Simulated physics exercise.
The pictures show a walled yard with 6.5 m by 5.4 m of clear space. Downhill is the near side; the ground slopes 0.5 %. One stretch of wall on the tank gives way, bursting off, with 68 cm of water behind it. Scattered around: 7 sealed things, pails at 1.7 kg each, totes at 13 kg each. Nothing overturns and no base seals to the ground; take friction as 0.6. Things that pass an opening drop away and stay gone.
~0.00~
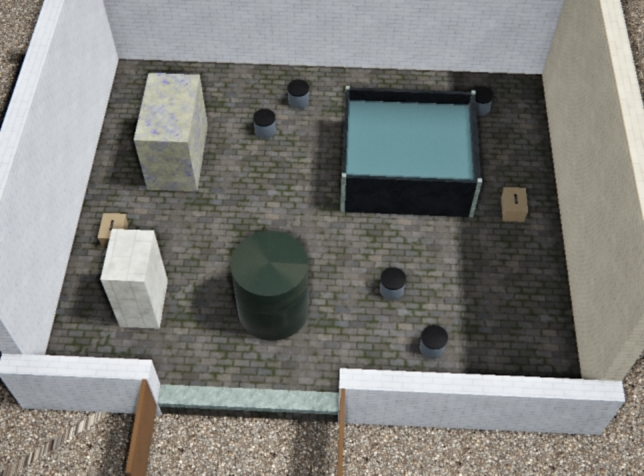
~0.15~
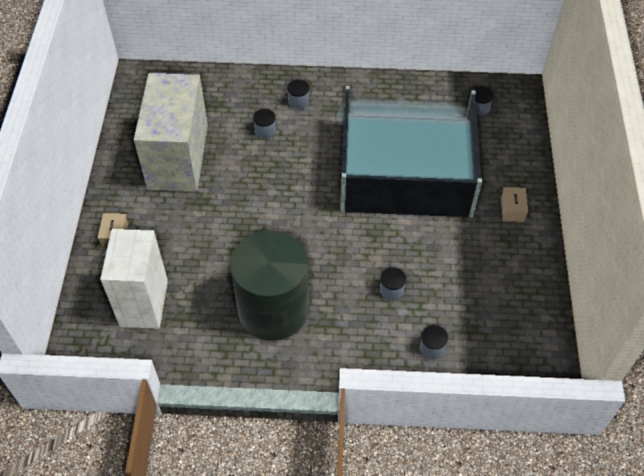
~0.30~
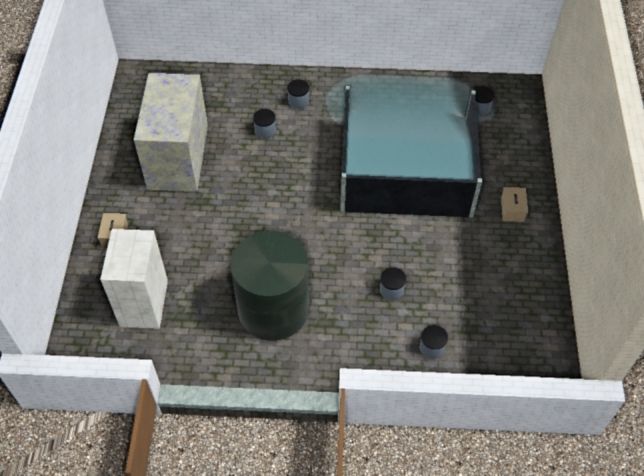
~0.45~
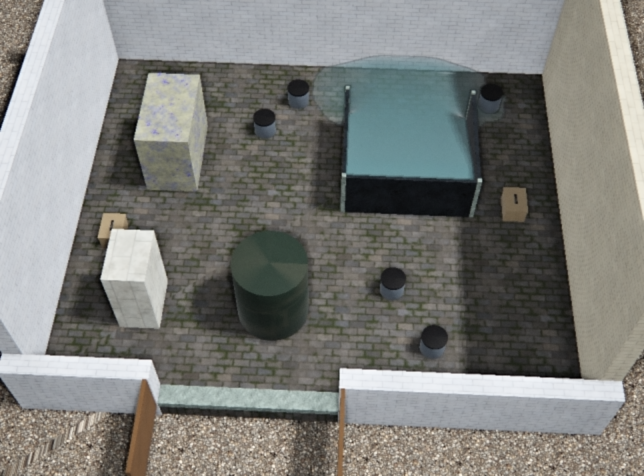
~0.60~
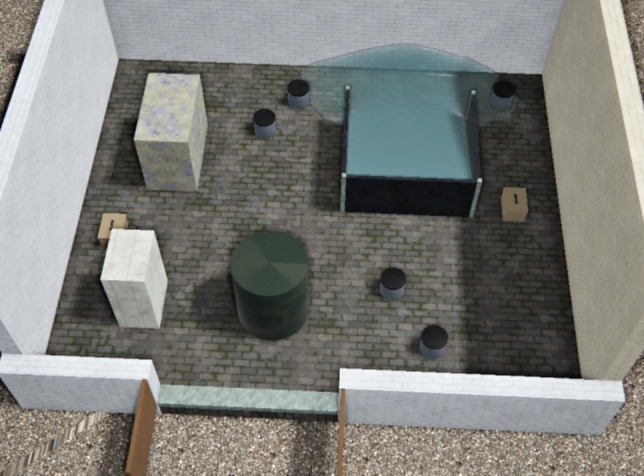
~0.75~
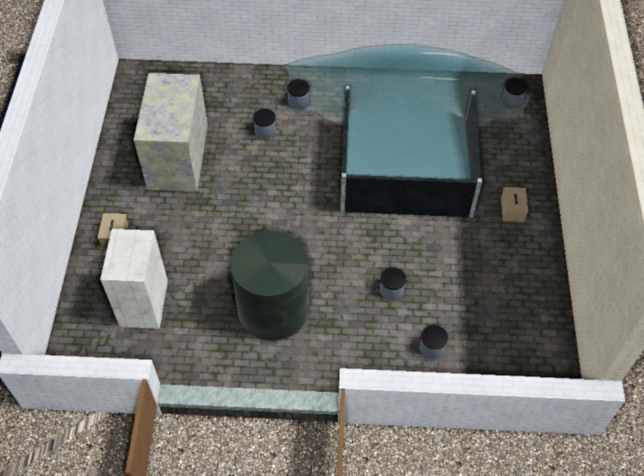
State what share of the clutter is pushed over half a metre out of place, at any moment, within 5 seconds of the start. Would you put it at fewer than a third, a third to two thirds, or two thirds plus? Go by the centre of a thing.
Share: Top third.
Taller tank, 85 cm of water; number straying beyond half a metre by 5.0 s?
In that case the number is 5.
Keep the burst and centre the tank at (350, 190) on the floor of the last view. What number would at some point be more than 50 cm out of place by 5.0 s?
In that case the number is 3.
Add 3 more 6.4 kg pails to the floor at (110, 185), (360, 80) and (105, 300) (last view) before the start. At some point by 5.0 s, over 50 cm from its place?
In the order asked: Farther than that, farther than that, not as far.
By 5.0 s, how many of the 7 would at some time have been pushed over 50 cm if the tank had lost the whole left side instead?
Then it comes to 3 of them.
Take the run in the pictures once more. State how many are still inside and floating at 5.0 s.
Of them, 3.
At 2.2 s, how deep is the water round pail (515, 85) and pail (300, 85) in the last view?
Close to 2 and 2 centimetres.
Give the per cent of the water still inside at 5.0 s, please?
Roughly 100 percent.
After 1.1 s 1 of 7 are over 50 cm from their spots; 0 afloat.
After 2.2 s 2 of 7 are over 50 cm from their spots; 0 afloat.
After 3.5 s 4 of 7 are over 50 cm from their spots; 1 afloat.
After 5.0 s 5 of 7 are over 50 cm from their spots, and 5 have been at some point; 3 afloat.
